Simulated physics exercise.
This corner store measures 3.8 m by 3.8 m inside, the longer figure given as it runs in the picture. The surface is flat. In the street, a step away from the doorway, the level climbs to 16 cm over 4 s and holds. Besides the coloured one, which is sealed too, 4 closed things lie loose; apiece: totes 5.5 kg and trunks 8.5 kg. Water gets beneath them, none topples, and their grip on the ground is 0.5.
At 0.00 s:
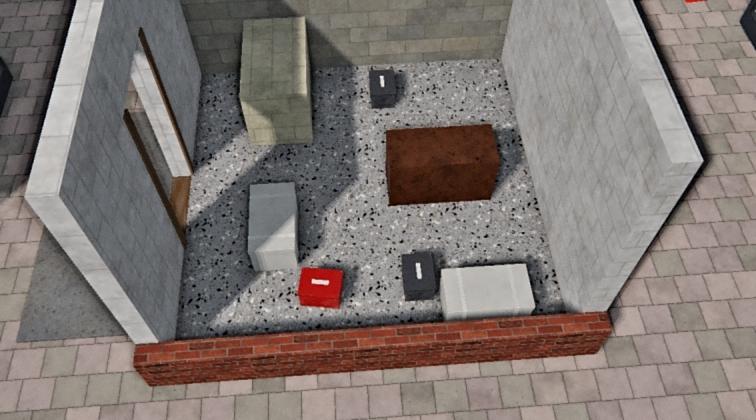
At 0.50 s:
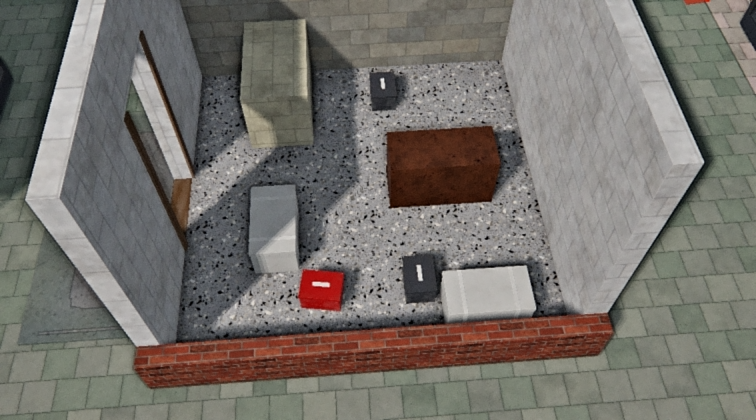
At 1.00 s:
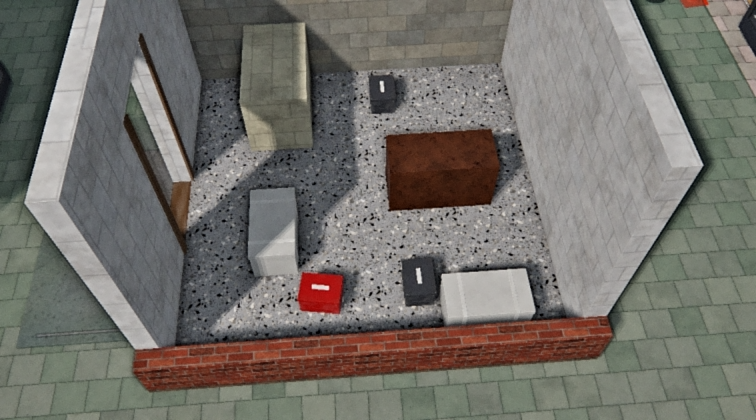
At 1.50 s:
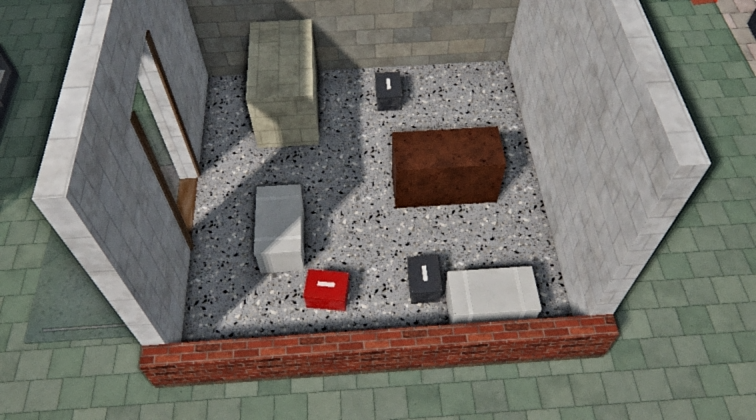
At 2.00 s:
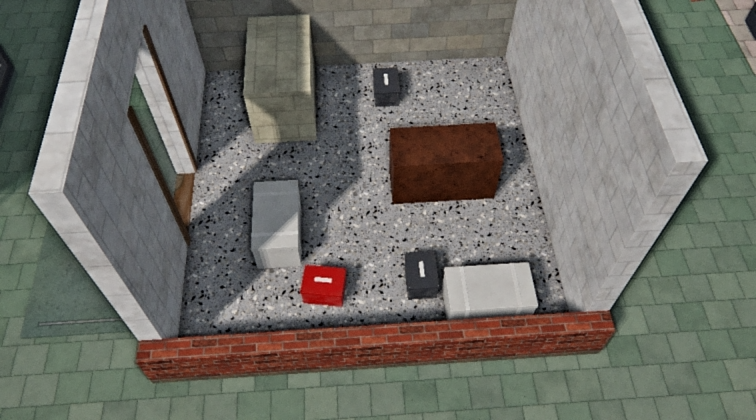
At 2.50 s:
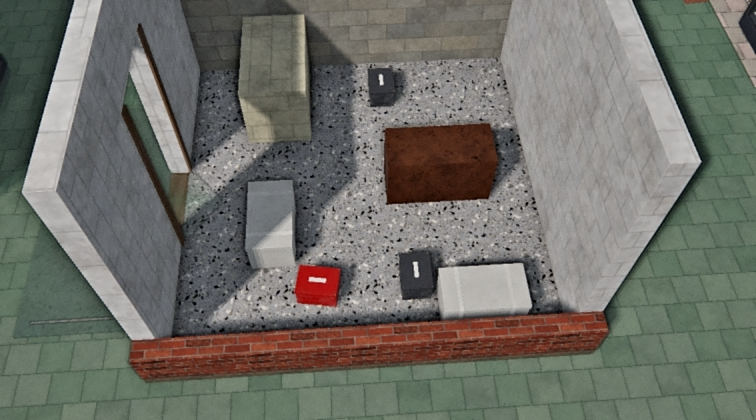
A roofless corner store with pale walls and a speckled floor is seen from high above its low red-brick front. A red box sits near the front, with grey and white boxes around it, a big brown block right of centre and a tall beige one at back left. The pinkish paving outside turns green as murky water covers it, reaching the left doorway, while the boxes stay still and the camera sways slightly.
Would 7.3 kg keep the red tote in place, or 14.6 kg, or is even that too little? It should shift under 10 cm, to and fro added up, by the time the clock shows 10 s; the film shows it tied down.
For it, the smaller load will do.
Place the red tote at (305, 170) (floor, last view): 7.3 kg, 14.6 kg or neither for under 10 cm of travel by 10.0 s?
Only the larger holds.
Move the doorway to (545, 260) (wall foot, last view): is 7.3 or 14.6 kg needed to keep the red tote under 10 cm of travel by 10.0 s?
In that case only the higher weight holds it.
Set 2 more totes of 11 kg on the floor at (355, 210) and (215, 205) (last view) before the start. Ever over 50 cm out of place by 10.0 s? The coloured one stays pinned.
In that order: Less, more.
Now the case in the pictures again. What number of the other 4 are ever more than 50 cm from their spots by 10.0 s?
1 of them.
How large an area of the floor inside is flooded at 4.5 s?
Some 4.5 m2.
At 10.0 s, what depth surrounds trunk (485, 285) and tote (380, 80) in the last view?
About 7 and 3 cm.
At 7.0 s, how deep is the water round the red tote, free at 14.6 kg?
About 3 cm.
After 3.5 s the red tote would be 0 cm from its start with 7.3 kg and 0 cm from its start with 14.6 kg; 0 cm of water round it then.
After 4.5 s the red tote would be 0 cm from its start with 7.3 kg and 0 cm from its start with 14.6 kg; 1 cm of water round it then.
After 7.0 s the red tote would be 0 cm from its start with 7.3 kg and 0 cm from its start with 14.6 kg; 3 cm of water round it then.
After 10.0 s the red tote would be 0 cm from its start with 7.3 kg and 0 cm from its start with 14.6 kg; 5 cm of water round it then.
